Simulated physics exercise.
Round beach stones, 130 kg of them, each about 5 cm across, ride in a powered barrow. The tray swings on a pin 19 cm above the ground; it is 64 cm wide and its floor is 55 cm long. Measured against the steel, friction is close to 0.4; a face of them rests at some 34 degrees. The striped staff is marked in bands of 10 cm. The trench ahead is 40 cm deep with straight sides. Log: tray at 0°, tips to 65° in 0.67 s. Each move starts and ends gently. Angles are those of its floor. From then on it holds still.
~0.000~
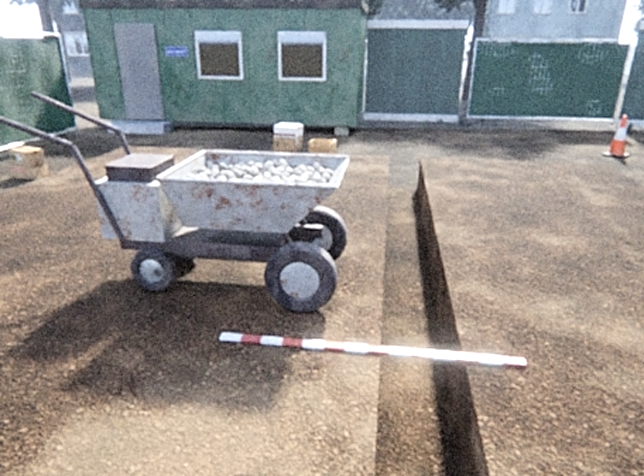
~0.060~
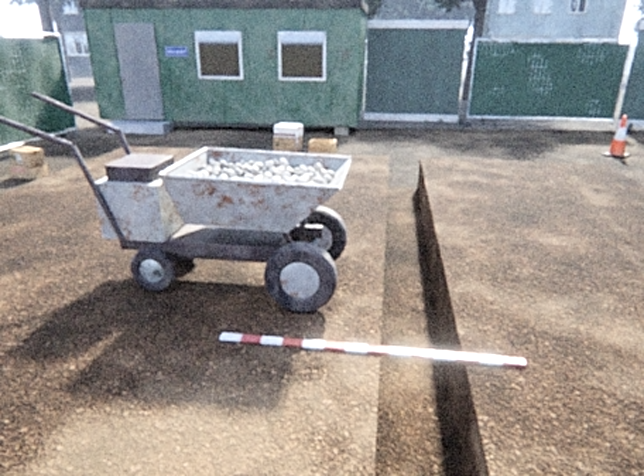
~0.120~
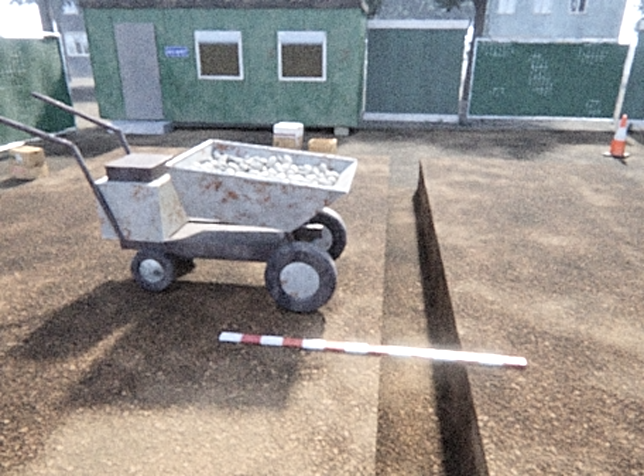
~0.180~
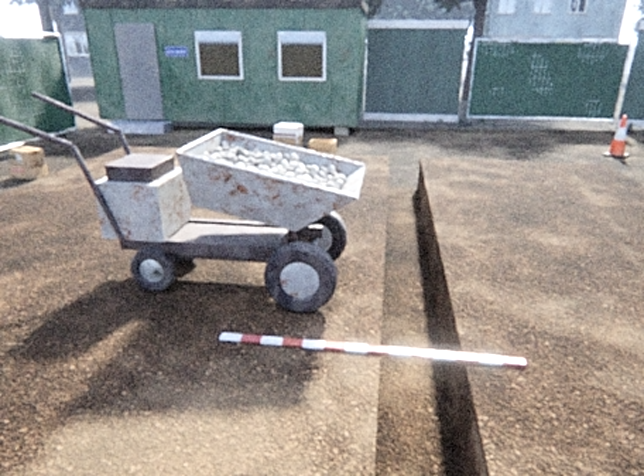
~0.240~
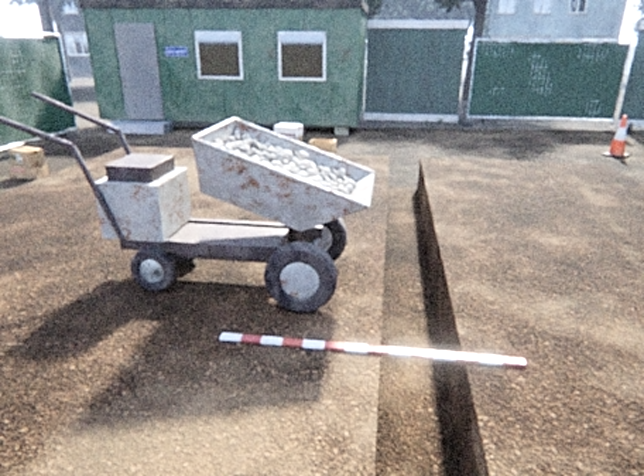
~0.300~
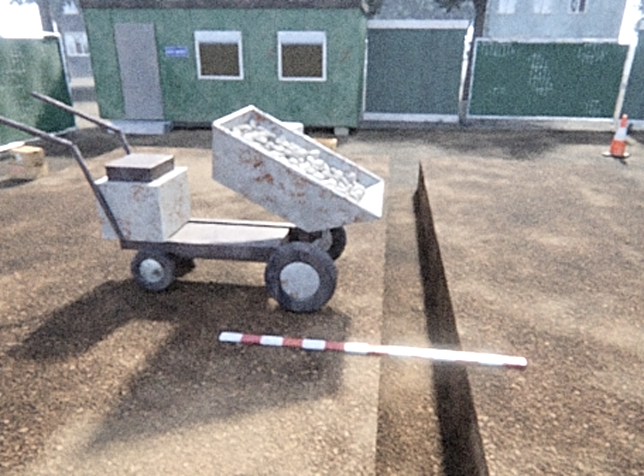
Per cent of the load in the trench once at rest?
About 52 %.
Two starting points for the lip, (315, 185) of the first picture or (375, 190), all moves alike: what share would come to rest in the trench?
I'd expect close to 75 per cent at the first and 15 per cent at the second.
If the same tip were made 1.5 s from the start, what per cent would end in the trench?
In that case, around 70%.
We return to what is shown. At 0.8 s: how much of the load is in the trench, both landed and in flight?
About 25 per cent by then.
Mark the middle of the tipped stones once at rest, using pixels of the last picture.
Around (442, 331).
After 0.5 s the floor is at 55°; 100 % in the tray; the foremost stones are at (393, 234).
After 0.8 s the floor is at 65°; 73 % in the tray, 23 % in the trench, 3 % past the trench; the foremost stones are at (466, 302).
After 1.1 s the floor is at 65°; 16 % in the tray, 37 % in the trench, 47 % past the trench; the foremost stones are at (610, 306).
After 3.1 s the floor is at 65°; 0 % in the tray, 52 % in the trench, 48 % past the trench; the foremost stones are past the picture's edge.
